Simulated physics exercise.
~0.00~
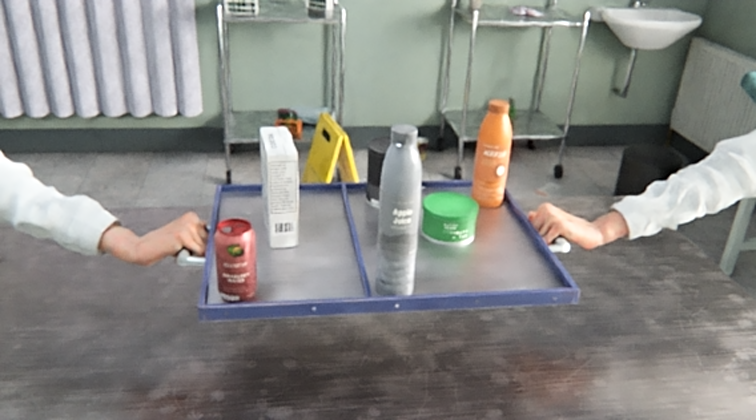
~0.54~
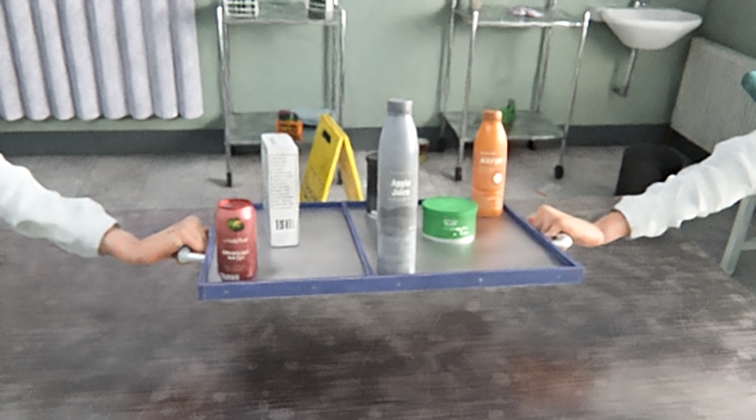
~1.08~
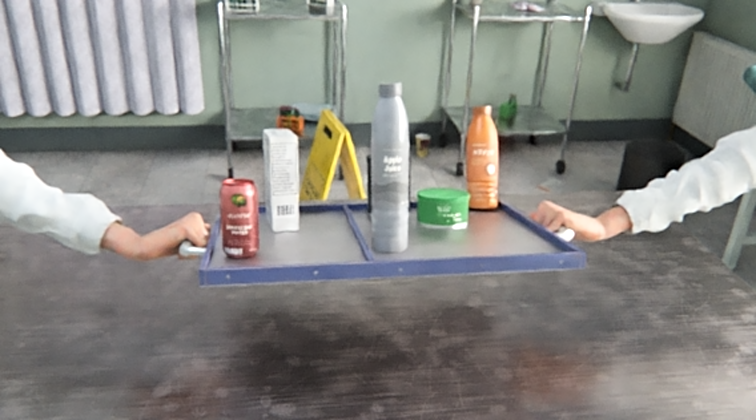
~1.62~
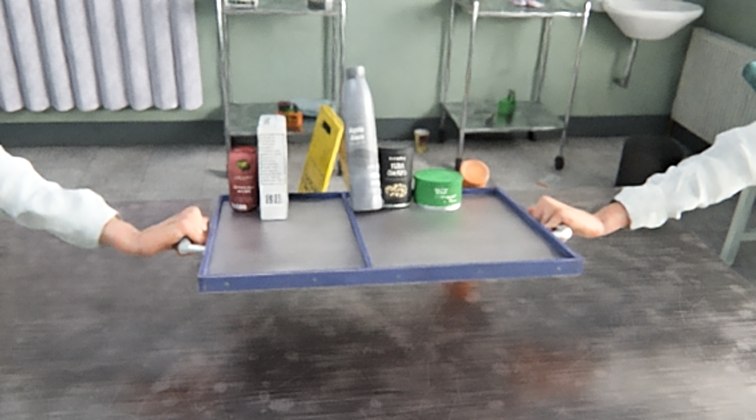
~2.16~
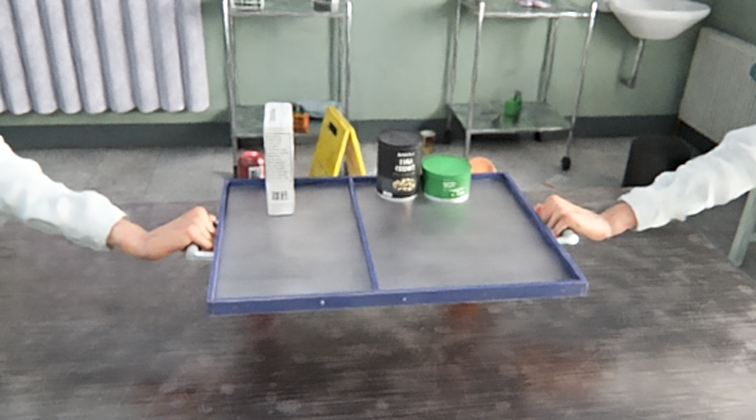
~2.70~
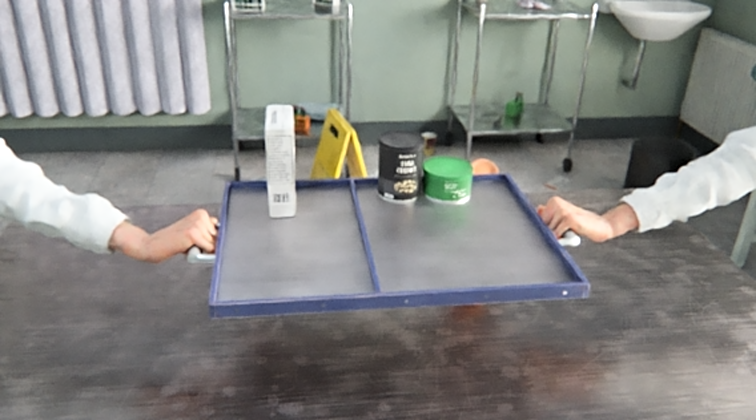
Two hands tilt a tray away, and three containers fall off while three stay aboard.
